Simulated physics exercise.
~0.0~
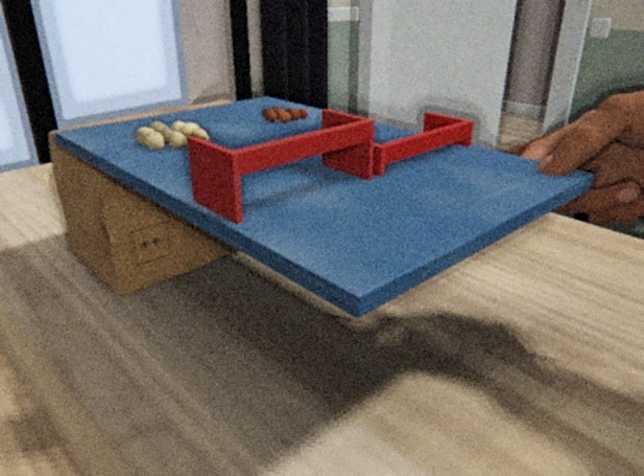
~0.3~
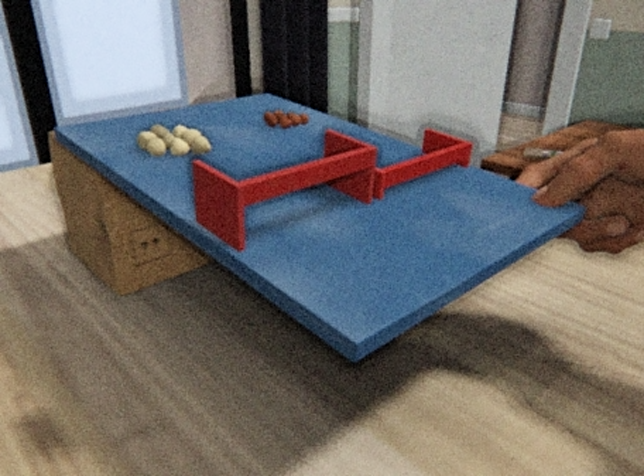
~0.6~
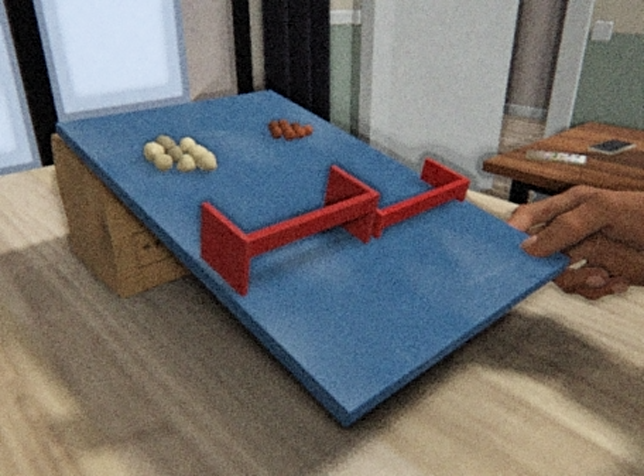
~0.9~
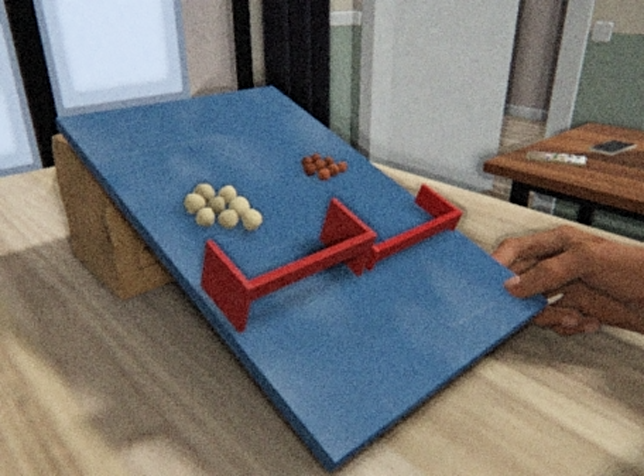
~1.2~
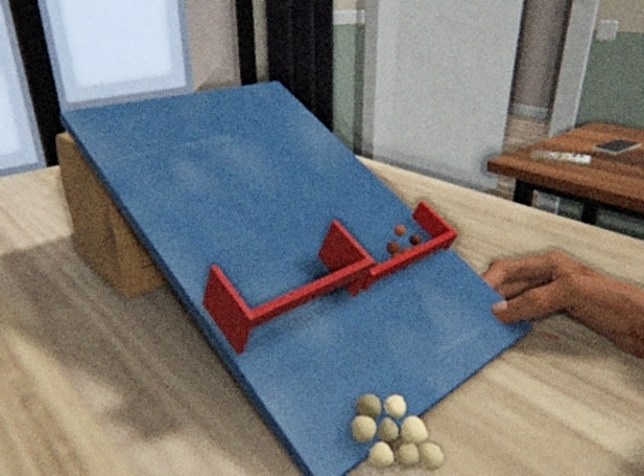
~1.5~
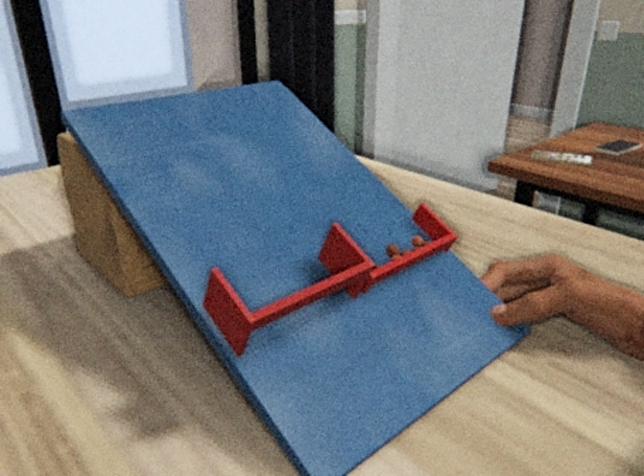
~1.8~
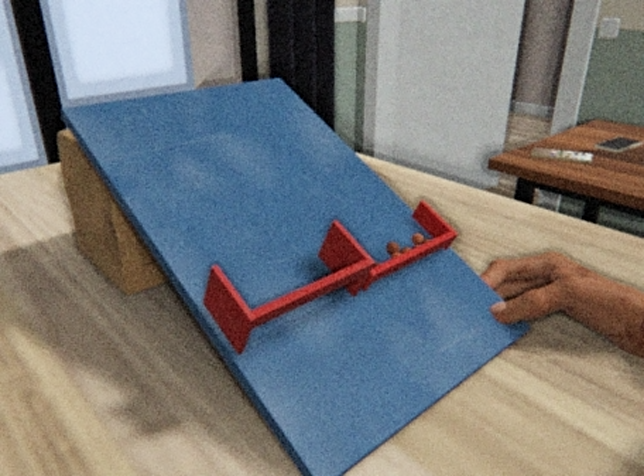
A blue board tilts under a hand, pale balls roll off, and reddish ones stay caught.
